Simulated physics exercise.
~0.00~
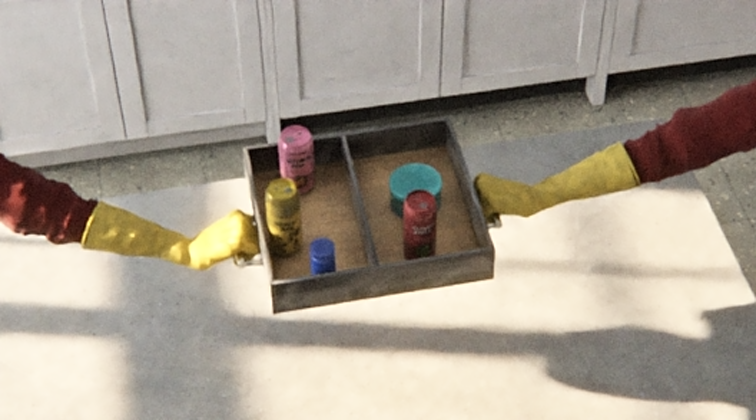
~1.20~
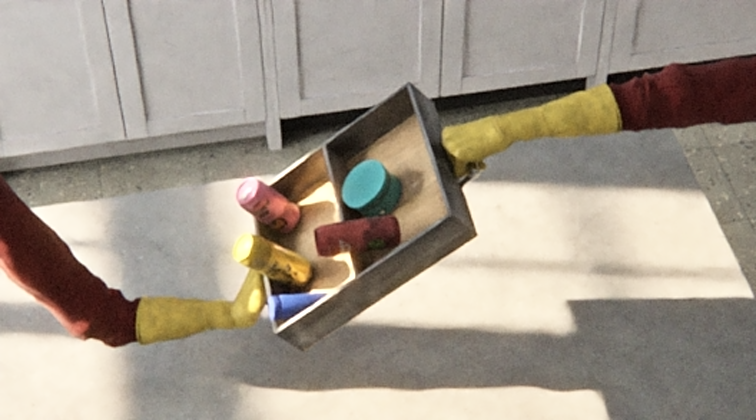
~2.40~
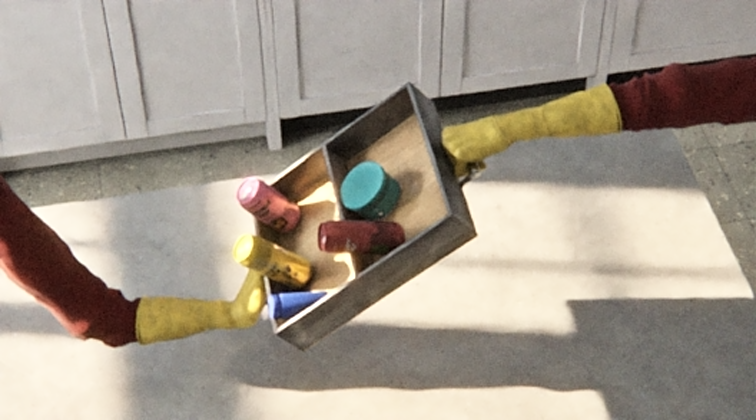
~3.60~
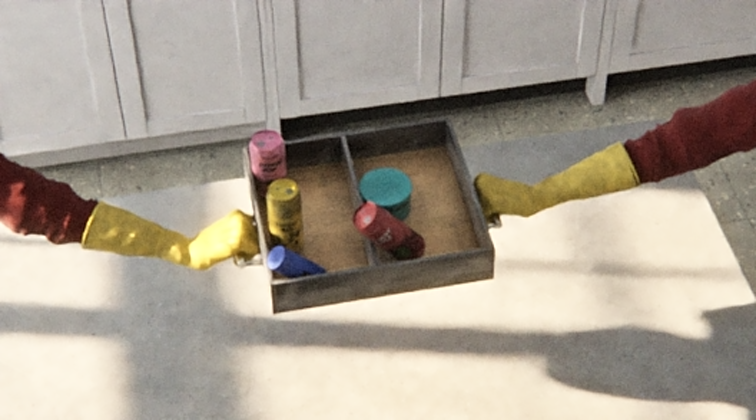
Wooden crate in yellow-gloved hands tipping down to the left, then levelling, its contents shifted and red and blue containers leaning.
